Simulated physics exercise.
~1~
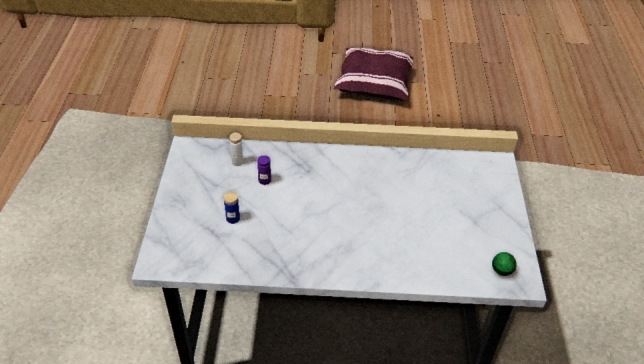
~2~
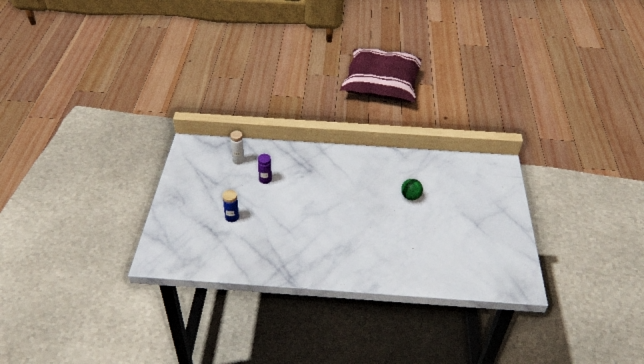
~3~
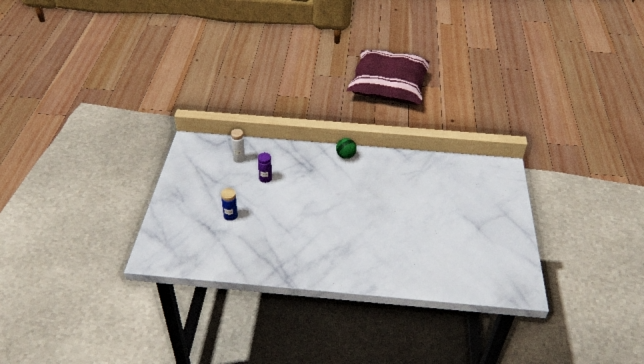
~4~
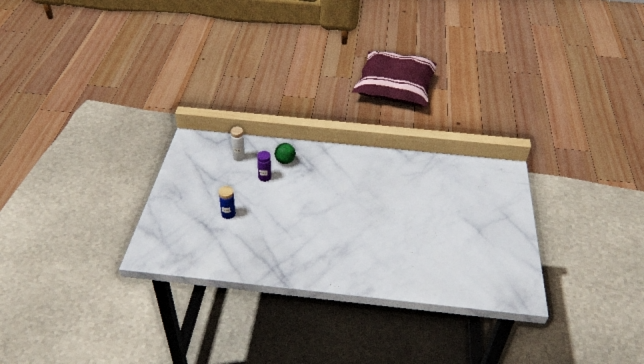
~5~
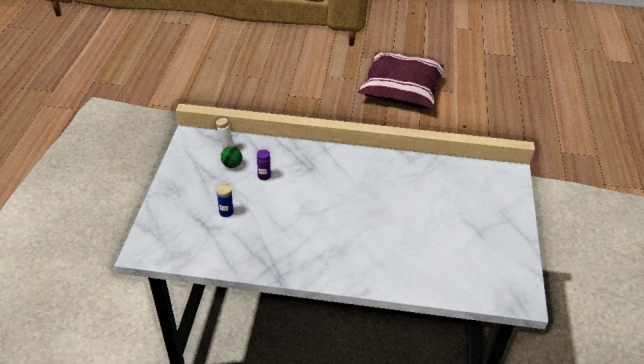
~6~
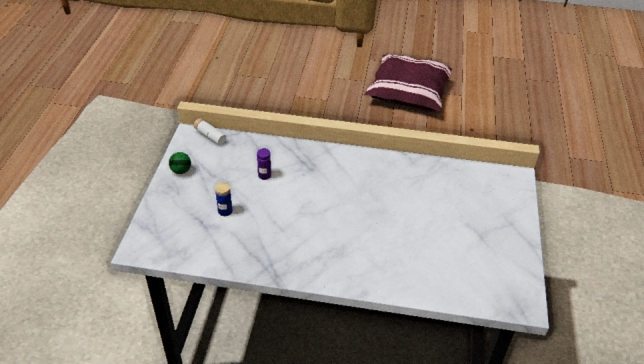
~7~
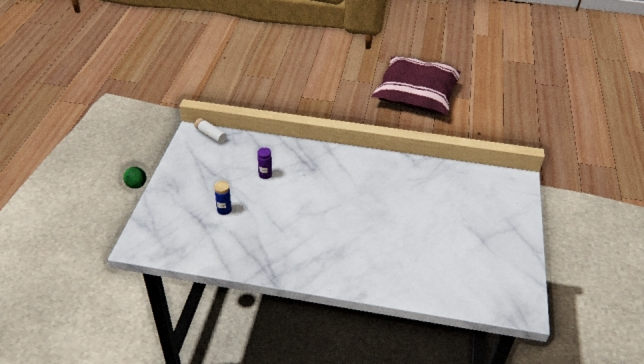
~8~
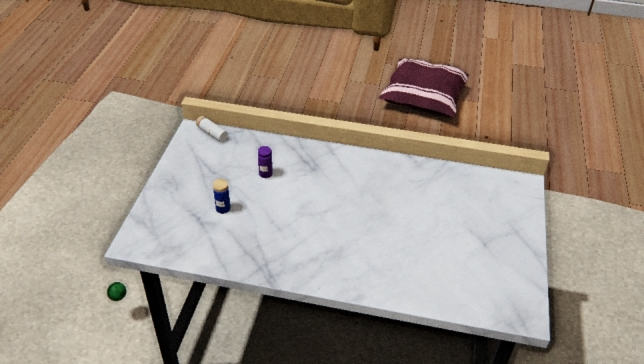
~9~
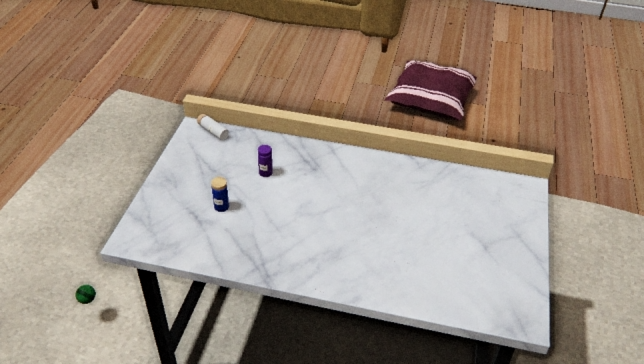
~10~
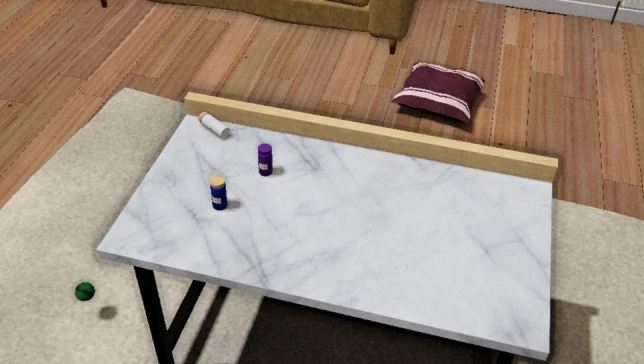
A green ball rolls from the right end of a white marble-topped table, slanting left towards the wooden strip along the far edge, seen from above in a room with a plank floor, a pale rug and a maroon cushion. White, purple and blue shakers stand towards the left. The ball reaches the strip, then travels left, passing behind the purple shaker. It meets the white shaker, which tips and falls on its side by the strip. The ball rolls off the left end and drops to the rug, while the purple and blue shakers remain upright.
